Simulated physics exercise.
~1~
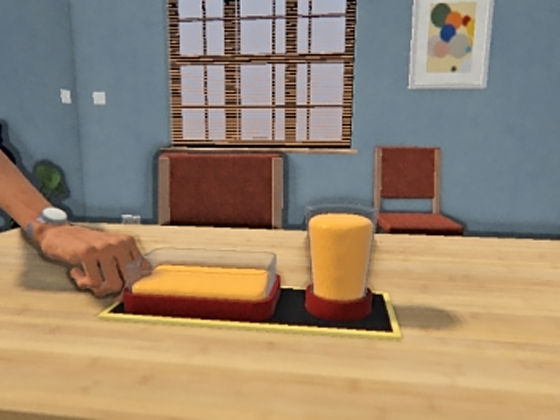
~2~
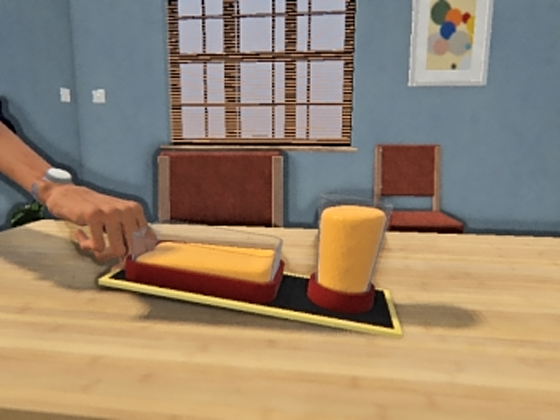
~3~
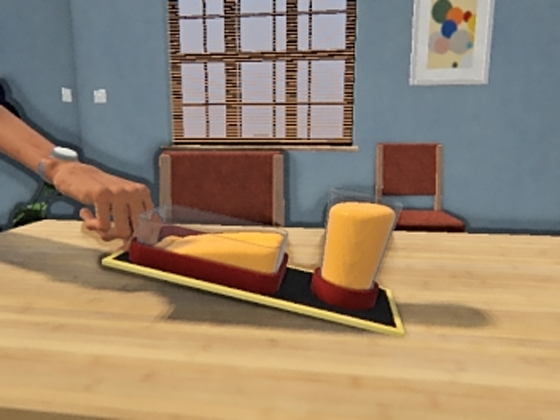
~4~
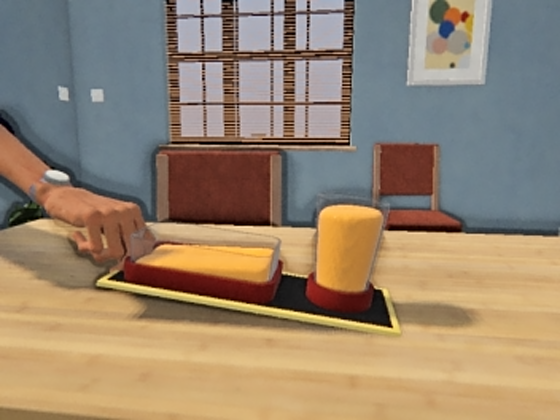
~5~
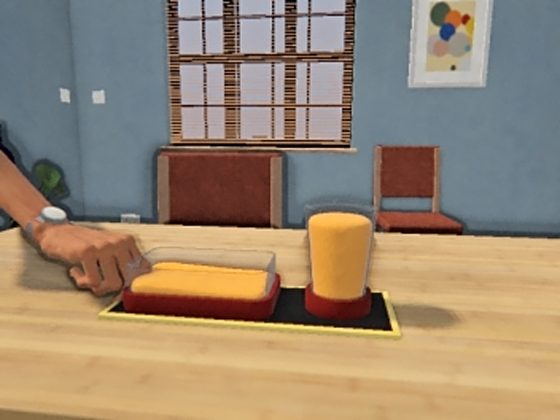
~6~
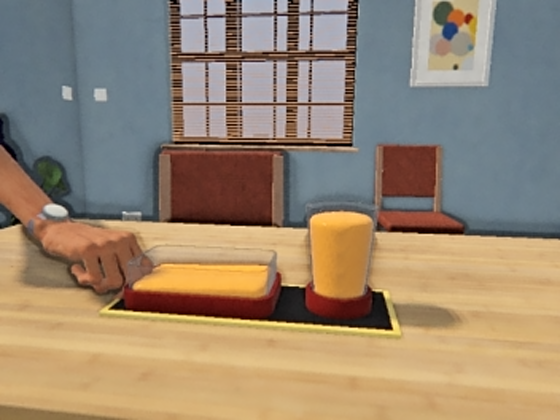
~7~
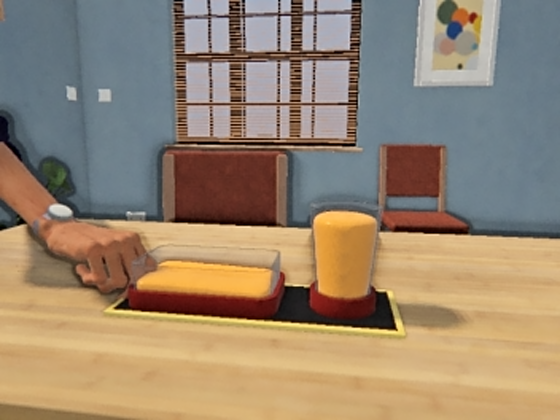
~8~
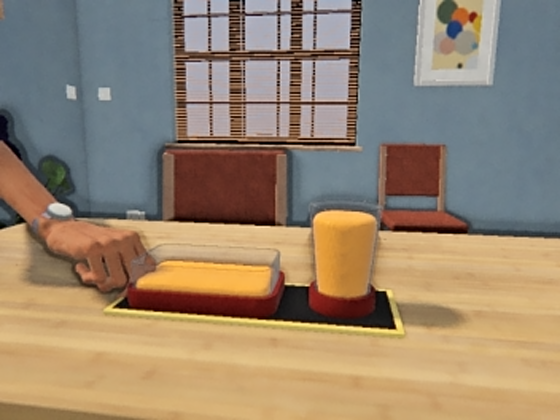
In a blue-walled room with a slatted window, two reddish-brown chairs and a colourful dotted picture, a pale wooden table is seen from the front in a slightly swaying view. On it lies a black tray with a yellow rim, carrying a clear food box on the left and a drinking glass on the right, both holding orange juice in red holders. A hand from the left raises the tray's left edge, tilting it modestly down to the right, and the juice shifts inside. The hand then lowers the edge again. The tray finishes flat, with both containers upright and still holding juice, the hand beside the box.
